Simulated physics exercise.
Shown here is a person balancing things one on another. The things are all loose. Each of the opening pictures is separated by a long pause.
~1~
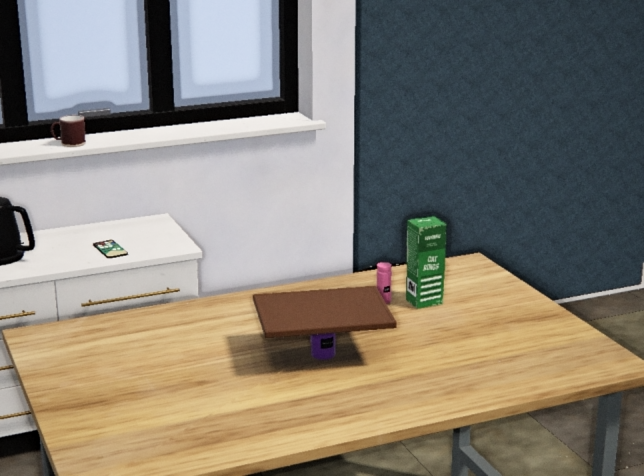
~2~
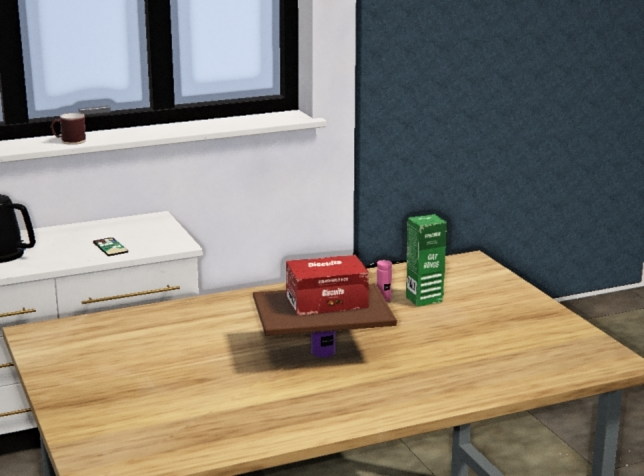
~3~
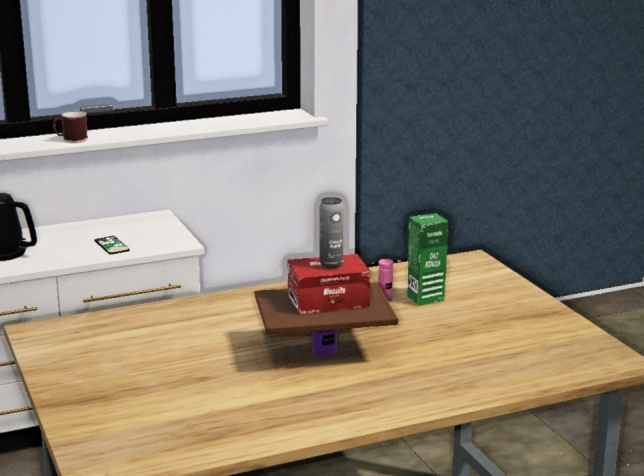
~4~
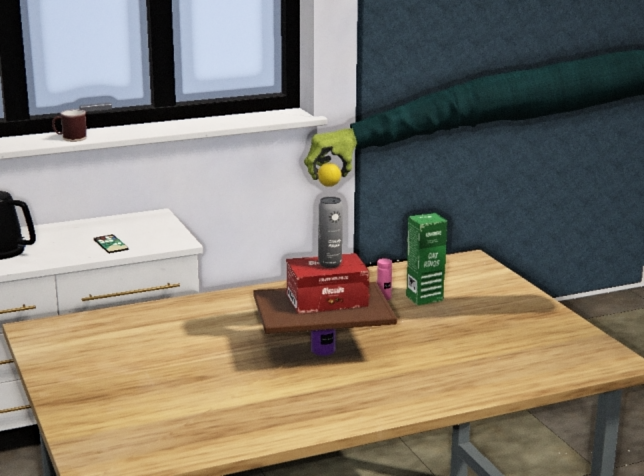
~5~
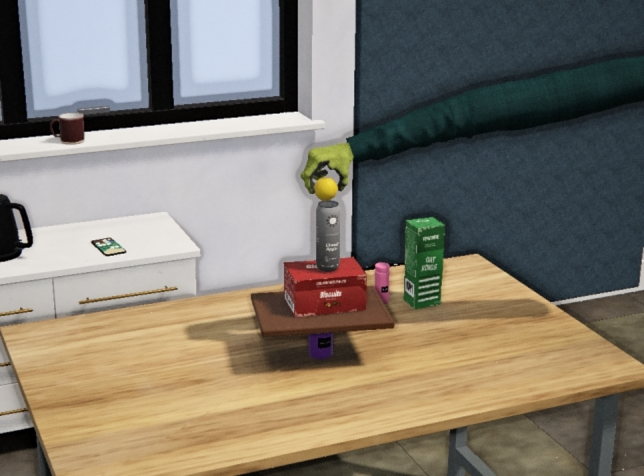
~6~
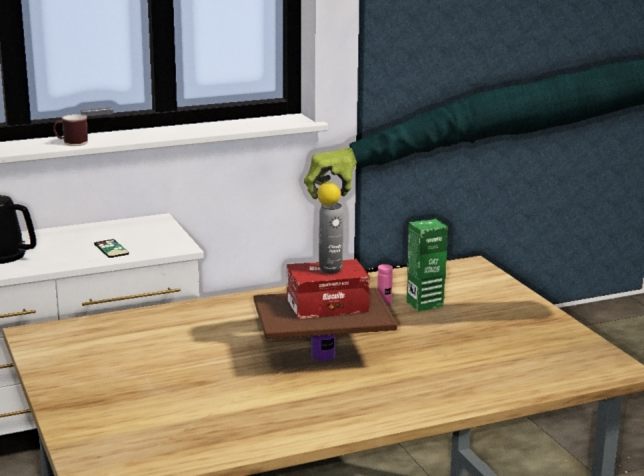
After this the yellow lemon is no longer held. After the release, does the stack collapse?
No, it stays standing.
Then, 0.20 s on from there, no change.
Then, 1.10 s on from there, yellow lemon resting near (329, 195).
In the end, all 7 unmoved. At the end, from the last picture's camera, yellow lemon near (330, 195). The pile stays up.
